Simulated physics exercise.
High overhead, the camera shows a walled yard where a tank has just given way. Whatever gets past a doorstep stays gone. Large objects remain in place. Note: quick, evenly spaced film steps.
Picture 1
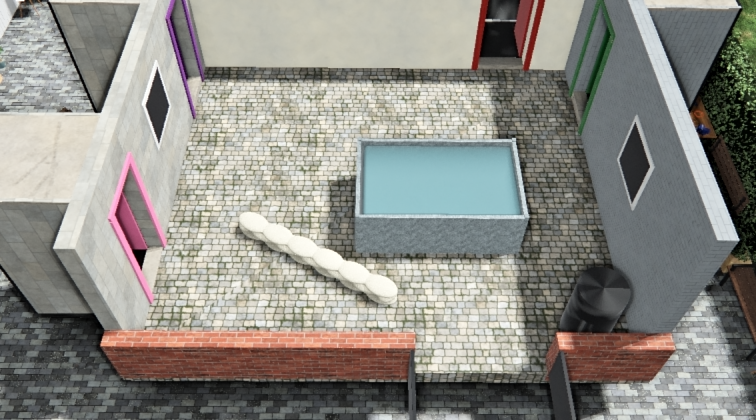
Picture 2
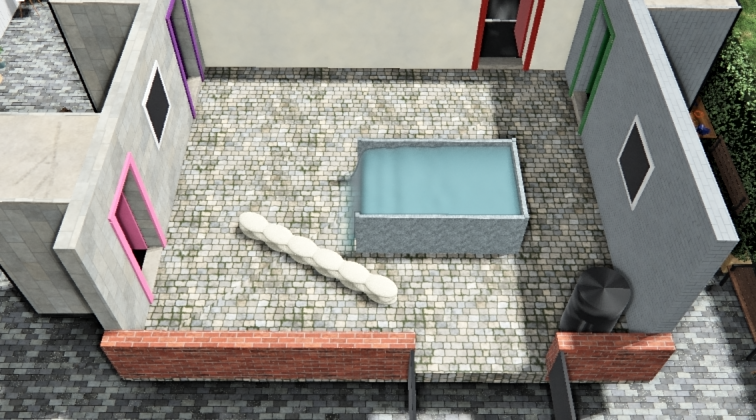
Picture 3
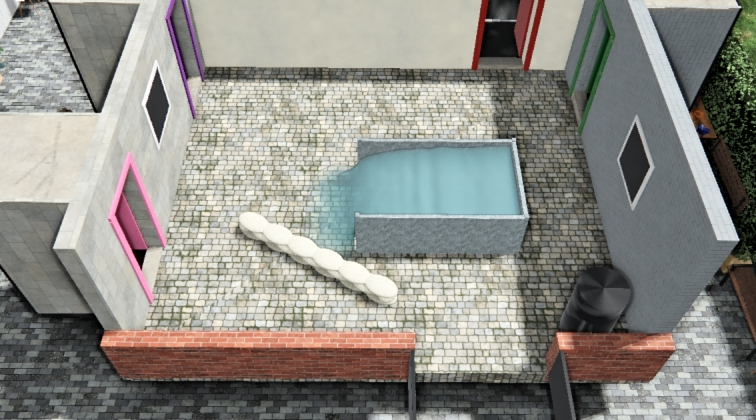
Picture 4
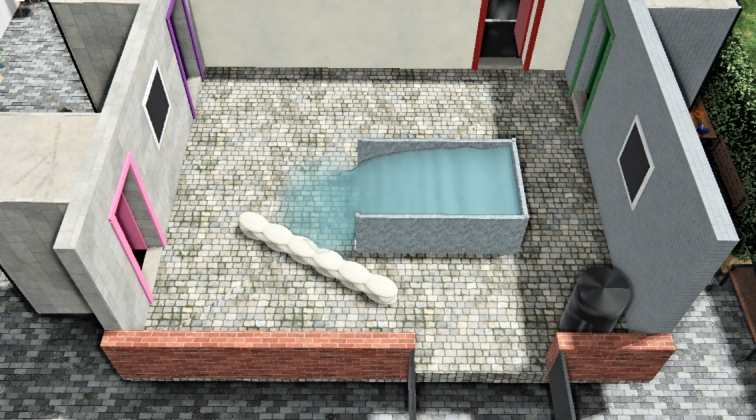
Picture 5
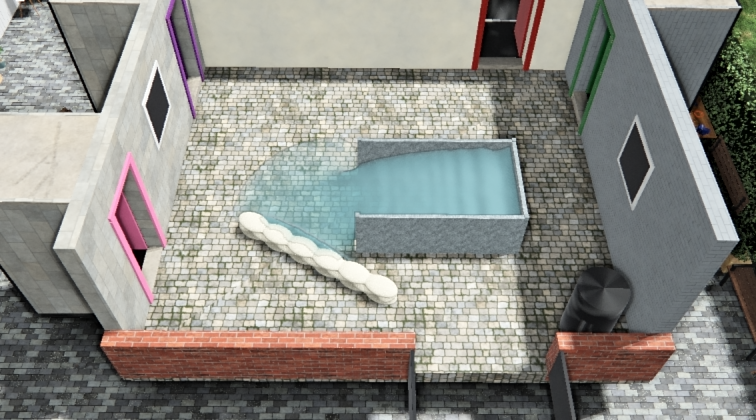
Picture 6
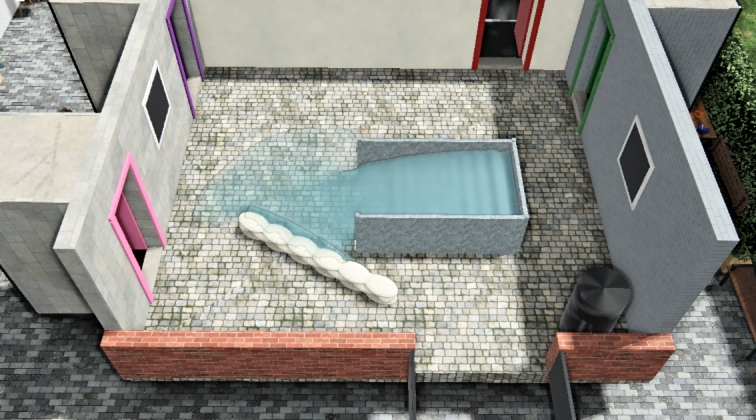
Water pouring from the left end of an open grey tank, spreading leftward across courtyard paving and along a white segmented barrier.
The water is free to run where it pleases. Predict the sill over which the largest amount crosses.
I would say the purple sill.
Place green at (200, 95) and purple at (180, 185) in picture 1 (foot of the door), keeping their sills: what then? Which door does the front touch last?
It is the one in red that gets it last.
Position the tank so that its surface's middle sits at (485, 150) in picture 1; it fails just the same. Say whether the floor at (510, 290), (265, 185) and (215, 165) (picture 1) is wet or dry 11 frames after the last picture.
Point by point, the spots are not hit, hit and hit.
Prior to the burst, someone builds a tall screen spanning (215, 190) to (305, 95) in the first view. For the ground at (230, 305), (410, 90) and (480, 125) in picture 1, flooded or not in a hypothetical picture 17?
Going through them in the order asked, I'd say reached by the flood, then still bare, then still bare.
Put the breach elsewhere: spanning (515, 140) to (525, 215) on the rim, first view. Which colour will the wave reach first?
The door marked green.
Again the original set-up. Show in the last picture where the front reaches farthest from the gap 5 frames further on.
At roughly (197, 107).
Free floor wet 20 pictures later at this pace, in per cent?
I'd put it at roughly 55 per cent.
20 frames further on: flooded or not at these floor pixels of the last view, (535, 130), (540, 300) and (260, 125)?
Taking them in turn: Not wetted, drenched, drenched.
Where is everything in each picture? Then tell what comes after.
The first frame shows the open tank at (439, 180) is whole and still.
In the second frame, the front is at (353, 255), out from the gap at (361, 199).
In the third frame, the front is at (328, 171), out from the gap at (361, 202).
In the fourth frame, the front is at (293, 173), out from the gap at (361, 204).
In the fifth frame, water pours out at (361, 204) and has run to (239, 206).
In the sixth frame, the front is at (205, 194), out from the gap at (361, 205).
A moment on, water covers 30 % of the floor; green door not reached, purple door not reached, pink door wet at the sill, nothing in, red door not reached.
Next, water covers 40 % of the floor; green door not reached, purple door a trickle in, pink door a trickle in, red door not reached.
Then, water covers 55 % of the floor; green door not reached, purple door some in, pink door some in, red door not reached.
Later, water covers 95 % of the floor; green door wet at the sill, nothing in, purple door a lot in, pink door some in, red door wet at the sill, nothing in.
In the end, water covers 95 % of the floor; green door wet at the sill, nothing in, purple door a lot in, pink door some in, red door wet at the sill, nothing in; the purple door has let in the most.
